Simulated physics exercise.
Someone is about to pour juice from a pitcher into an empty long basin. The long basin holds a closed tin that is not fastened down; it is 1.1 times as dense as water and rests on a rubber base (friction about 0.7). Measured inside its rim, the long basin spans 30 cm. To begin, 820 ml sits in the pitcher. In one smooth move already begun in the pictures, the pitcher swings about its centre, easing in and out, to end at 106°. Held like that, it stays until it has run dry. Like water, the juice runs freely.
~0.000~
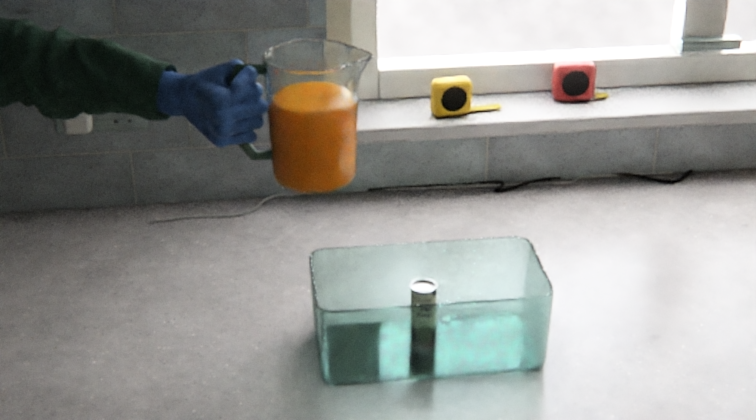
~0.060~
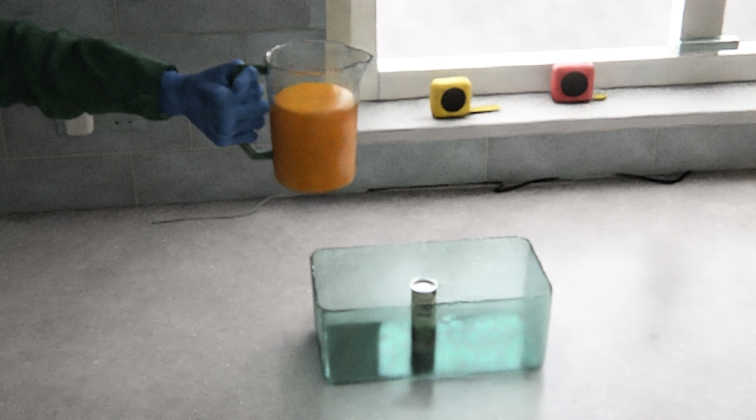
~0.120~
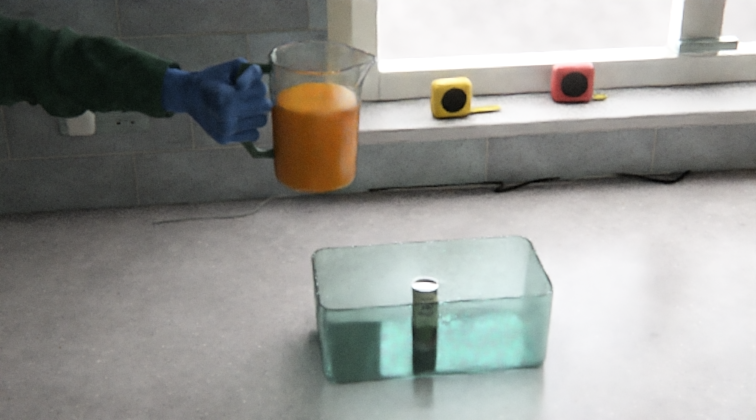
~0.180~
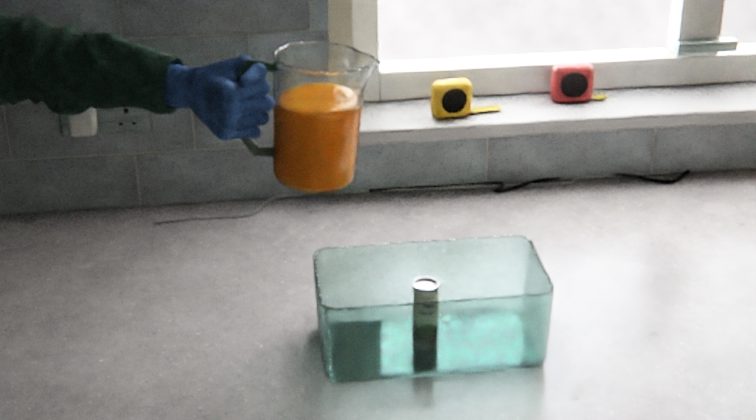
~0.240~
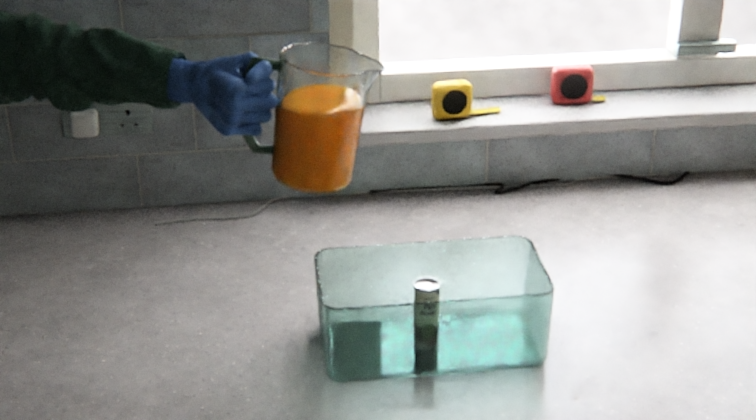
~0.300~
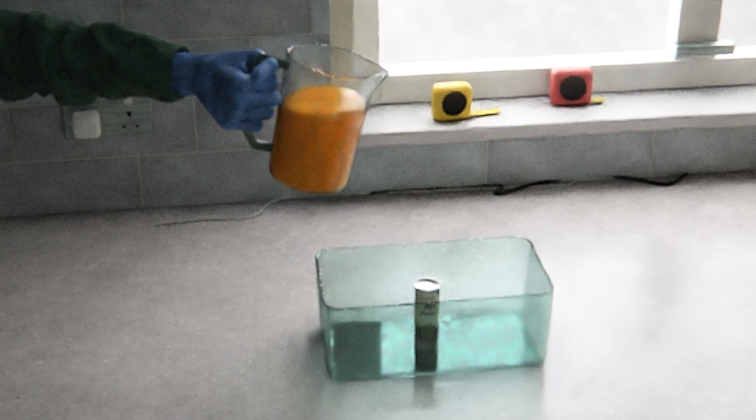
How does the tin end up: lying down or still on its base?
It does not capsize.
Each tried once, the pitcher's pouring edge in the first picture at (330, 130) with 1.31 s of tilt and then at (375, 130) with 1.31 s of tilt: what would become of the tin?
Run one: It does not tip. Run two: It tumbles.
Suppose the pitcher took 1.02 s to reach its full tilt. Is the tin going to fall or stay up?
Then the tin does not tip.
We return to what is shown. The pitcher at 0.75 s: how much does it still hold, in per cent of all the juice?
96 %.
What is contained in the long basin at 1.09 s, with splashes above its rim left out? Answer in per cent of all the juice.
That comes to about 26 percent.
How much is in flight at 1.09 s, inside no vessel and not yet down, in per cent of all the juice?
Near 30 percent.
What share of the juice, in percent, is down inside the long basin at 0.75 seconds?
I reckon close to 0 percent of it.
By 0.75 s the tilt is 65° and 95 per cent is still to pour; the tin stands where it began.
By 1.09 s the tilt is 98° and 45 per cent is still to pour; the tin stands where it began.
By 1.43 s the tilt is 106° and 4 per cent is still to pour; the tin stands where it began.
By 1.81 s the tilt is 106° and 0 per cent is still to pour; the tin stands where it began.
At rest the tin stands where it began.
